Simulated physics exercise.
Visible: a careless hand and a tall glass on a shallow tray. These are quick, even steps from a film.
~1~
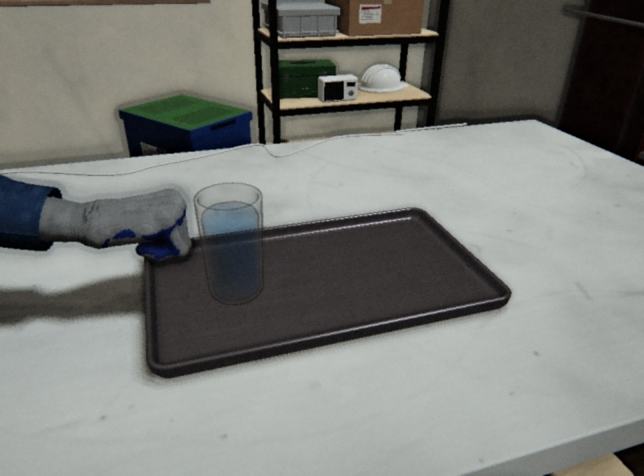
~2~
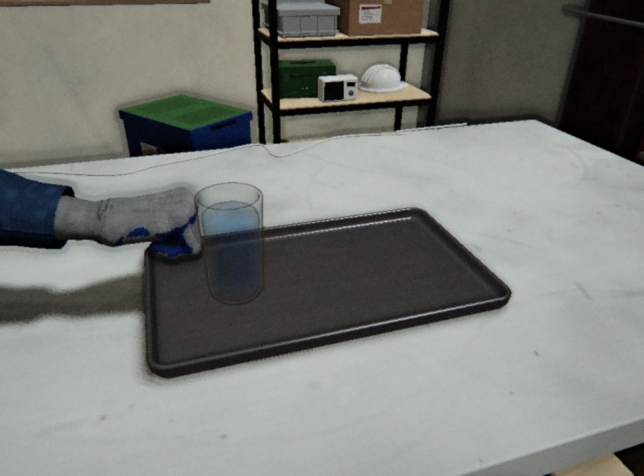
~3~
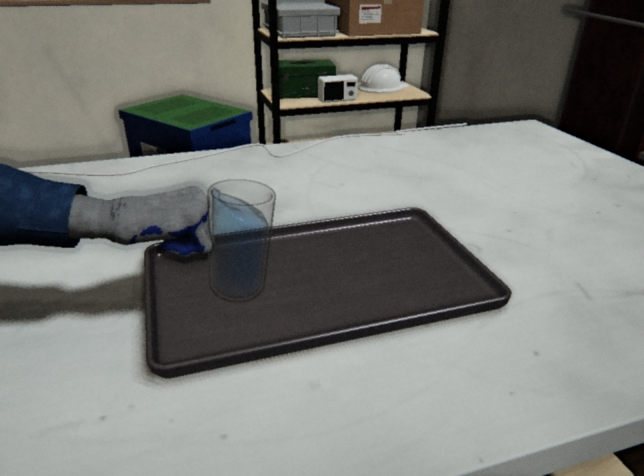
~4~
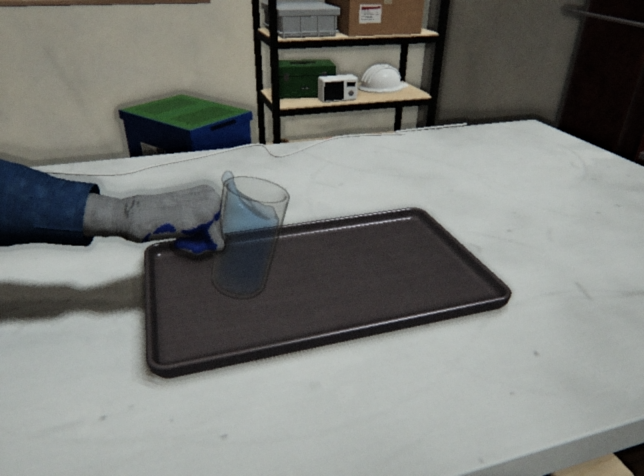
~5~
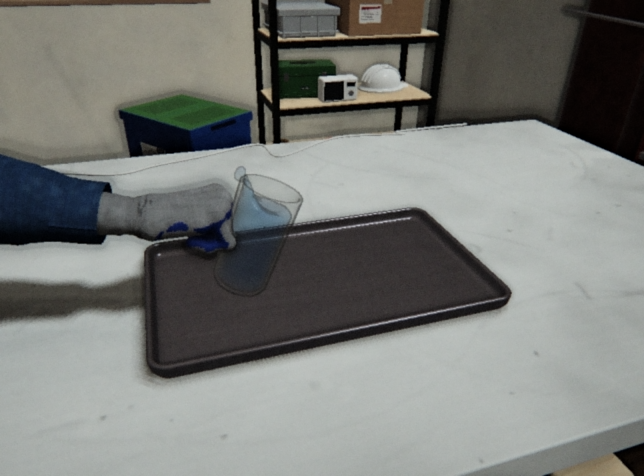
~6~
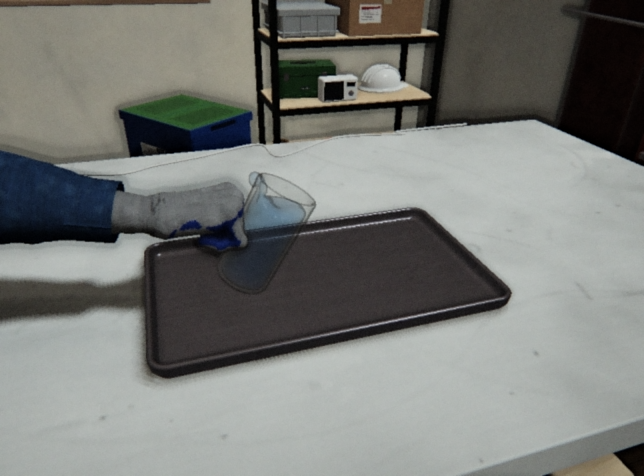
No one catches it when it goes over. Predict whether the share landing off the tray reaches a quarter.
It reaches a quarter or more.
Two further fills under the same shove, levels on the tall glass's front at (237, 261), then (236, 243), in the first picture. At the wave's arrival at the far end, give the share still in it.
Roughly 55 per cent, and 60 per cent.
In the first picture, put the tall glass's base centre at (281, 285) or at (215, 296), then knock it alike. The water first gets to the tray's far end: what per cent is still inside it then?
It comes to near 65 percent in the first case and near 55 percent in the second.
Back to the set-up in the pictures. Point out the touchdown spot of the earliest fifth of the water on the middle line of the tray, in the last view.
I'd point to somewhere close to pixel (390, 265).
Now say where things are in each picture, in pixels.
It leans 0°; its right rim is at (259, 194); the water meets the walls at (200, 215) and (256, 208); the tray's far rim is at (460, 246); the tray is clear ahead, in the first frame.
It leans 0°; its right rim is at (260, 194); the water meets the walls at (201, 215) and (257, 208), in the second frame.
It leans 7°; its right rim is at (273, 194); the water meets the walls at (211, 190) and (259, 210), in the third frame.
It leans 14°; its right rim is at (286, 194); the water meets the walls at (224, 202) and (277, 212); 1 per cent is over the edge, in the fourth frame.
It leans 21°; its right rim is at (299, 197); the water meets the walls at (232, 219) and (290, 207); 1 per cent is over the edge, in the fifth frame.
It leans 29°; its right rim is at (312, 201); the water meets the walls at (240, 221) and (302, 203); 1 per cent is over the edge, in the sixth frame.
A moment on, the tall glass lies on its side and 91 per cent is in the glass, 0 on the tray and 8 above or beyond its rim.
Next, the tall glass lies on its side and 51 per cent is in the glass, 37 on the tray and 12 above or beyond its rim.
Then the tall glass lies on its side and 28 per cent is in the glass, 41 on the tray and 31 above or beyond its rim.
Later the tall glass lies on its side and 15 per cent is in the glass, 49 on the tray and 36 above or beyond its rim.
In the end 64 per cent is held by tray and glass, 36 is off the tray.
